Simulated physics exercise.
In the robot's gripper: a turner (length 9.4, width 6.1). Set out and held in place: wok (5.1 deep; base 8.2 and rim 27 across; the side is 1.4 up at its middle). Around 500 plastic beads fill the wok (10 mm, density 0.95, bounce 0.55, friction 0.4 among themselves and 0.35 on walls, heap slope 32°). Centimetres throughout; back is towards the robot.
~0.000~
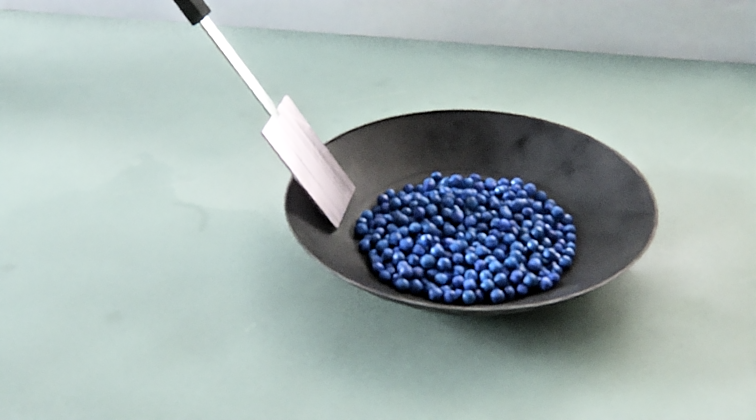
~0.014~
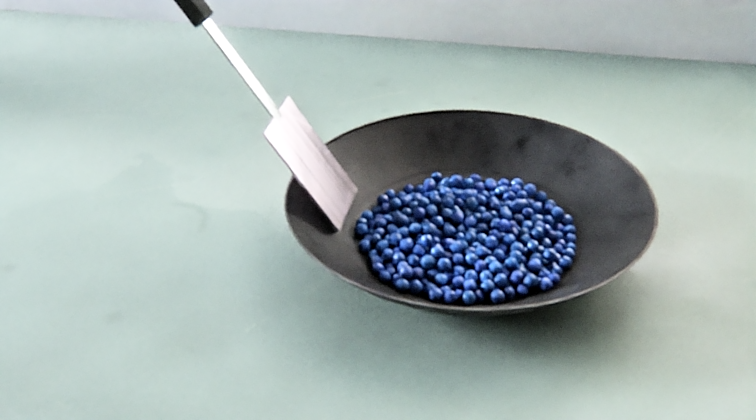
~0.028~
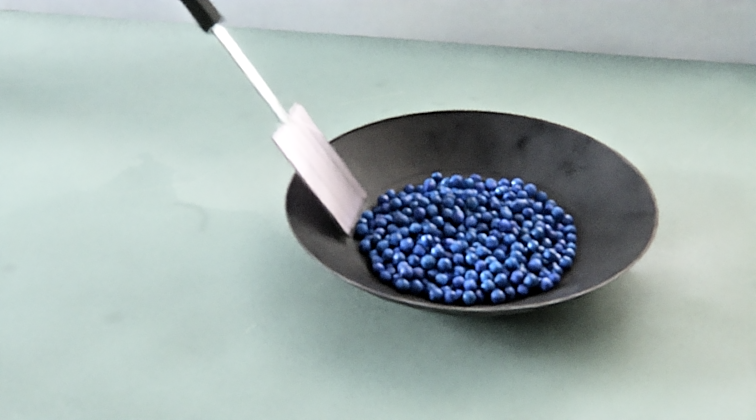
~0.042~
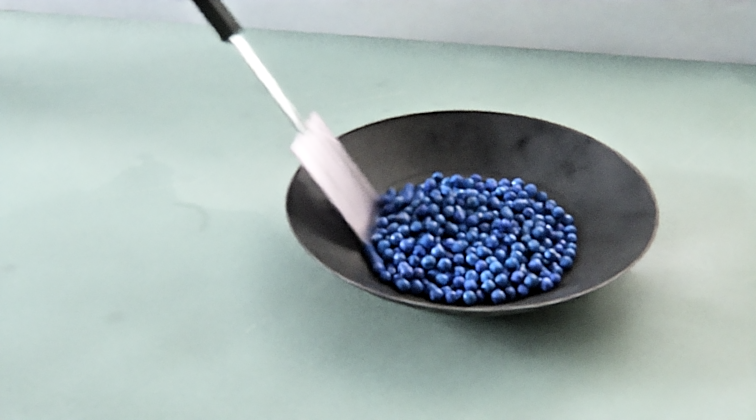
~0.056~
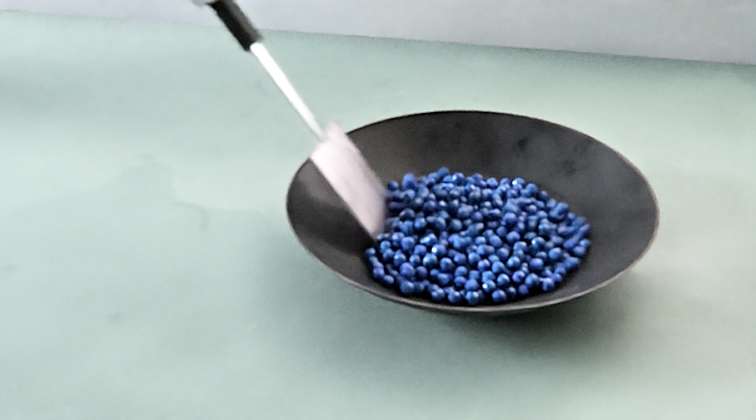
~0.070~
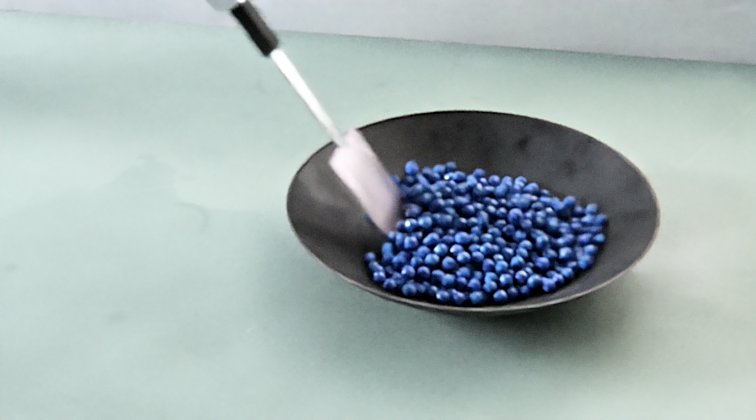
Blue beads in a dark wok being pushed to the right by a flat metal turner sliding in from the left side.
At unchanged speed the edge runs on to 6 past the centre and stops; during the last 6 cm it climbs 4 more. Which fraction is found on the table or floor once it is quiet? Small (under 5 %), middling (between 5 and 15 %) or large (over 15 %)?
On the table or floor the share is middling, between 5 and 15 %.
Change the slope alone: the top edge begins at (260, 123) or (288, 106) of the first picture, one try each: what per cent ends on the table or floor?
Some 10 and 10 per cent.
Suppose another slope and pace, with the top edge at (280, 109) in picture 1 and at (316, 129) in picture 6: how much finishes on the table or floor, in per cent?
About 0 per cent.
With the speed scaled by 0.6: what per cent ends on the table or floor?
Some 0 per cent.
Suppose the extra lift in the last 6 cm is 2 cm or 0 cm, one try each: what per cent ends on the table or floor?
About 10 and 5 per cent.
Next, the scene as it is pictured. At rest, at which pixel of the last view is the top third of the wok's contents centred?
Near (574, 234).
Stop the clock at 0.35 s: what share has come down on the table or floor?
Roughly 8 per cent.
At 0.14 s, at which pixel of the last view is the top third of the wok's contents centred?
At about (524, 223).
After 0.10 s, sloping 56°, highest piece 6 above the table; 496 in the wok.
After 0.14 s, sloping 56°, highest piece 7 above the table; 496 in the wok.
After 0.35 s, sloping 56°, highest piece 6 above the table; 455 in the wok, 40 on the table or floor, 1 on the blade or in flight.
After 1.40 s, sloping 56°, highest piece 5 above the table; 455 in the wok, 41 on the table or floor.
In the end, 455 in the wok, 41 on the table or floor. That is 8 % on the table or floor.
